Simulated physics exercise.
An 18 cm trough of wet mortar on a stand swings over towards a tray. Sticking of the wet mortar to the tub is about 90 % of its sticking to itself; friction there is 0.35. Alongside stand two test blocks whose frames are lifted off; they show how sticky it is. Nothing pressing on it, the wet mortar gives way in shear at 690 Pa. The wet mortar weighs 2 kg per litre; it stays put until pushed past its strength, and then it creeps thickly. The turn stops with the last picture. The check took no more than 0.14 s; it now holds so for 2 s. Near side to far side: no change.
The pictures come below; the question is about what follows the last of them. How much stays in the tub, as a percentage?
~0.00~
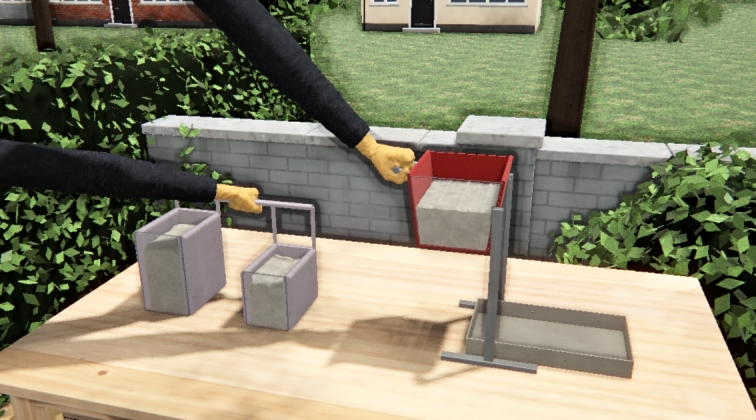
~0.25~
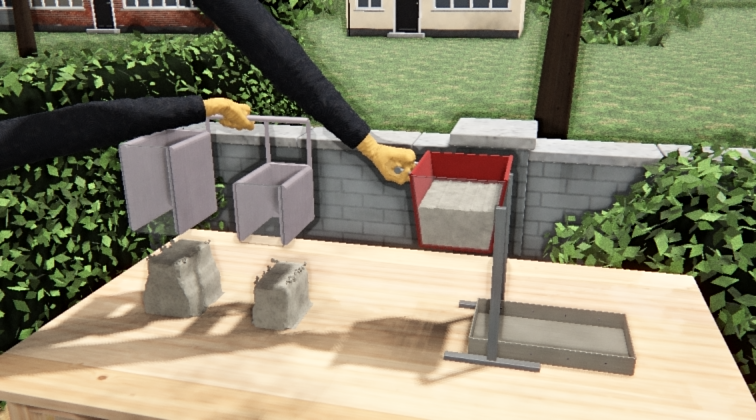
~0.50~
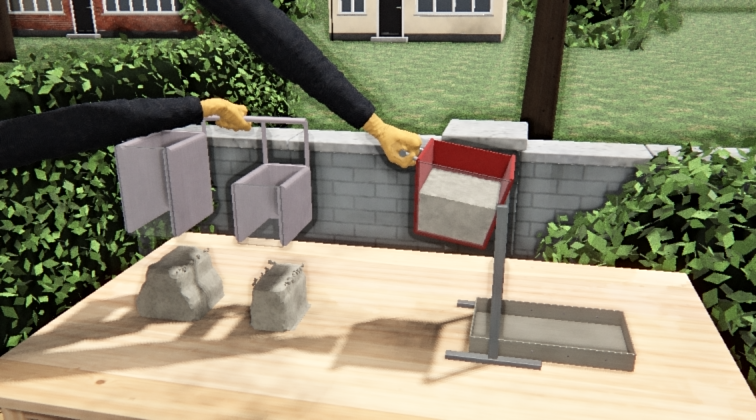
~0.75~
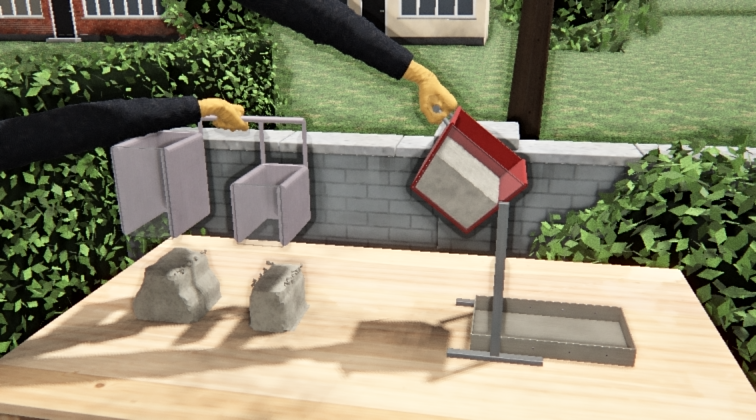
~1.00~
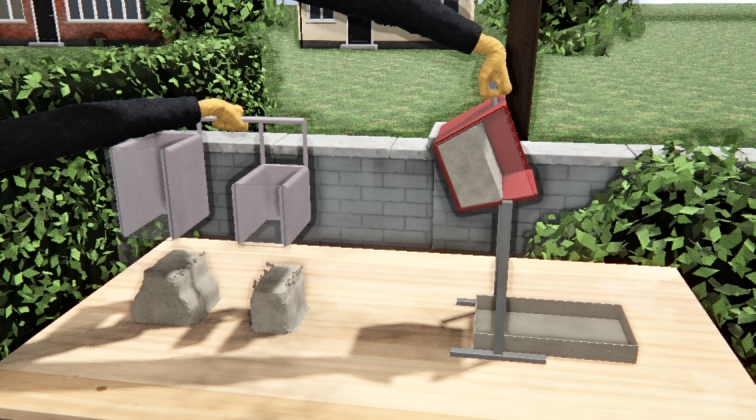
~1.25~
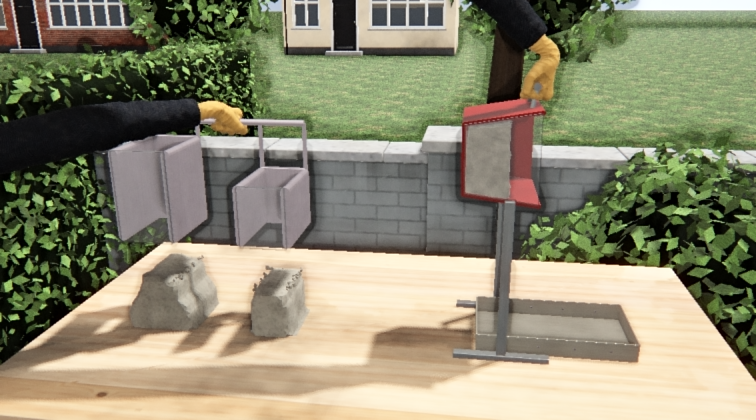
100 %.
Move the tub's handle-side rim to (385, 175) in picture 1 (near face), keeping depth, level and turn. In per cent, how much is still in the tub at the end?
Near 40 per cent.
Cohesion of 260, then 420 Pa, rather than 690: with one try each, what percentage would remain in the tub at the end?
About 60 % first, about 65 % second.
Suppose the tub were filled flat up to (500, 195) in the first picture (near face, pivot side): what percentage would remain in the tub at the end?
65 %.
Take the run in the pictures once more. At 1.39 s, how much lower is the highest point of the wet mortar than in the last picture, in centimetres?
About 2 cm.
After 1.39 s, the tub is at 89 degrees and holds 100 %.
After 1.56 s, the tub is at 89 degrees and holds 100 %.
After 1.73 s, the tub is at 89 degrees and holds 100 %.
After 1.90 s, the tub is at 89 degrees and holds 100 %.
After 3.25 s, the tub is at 89 degrees and holds 100 %.
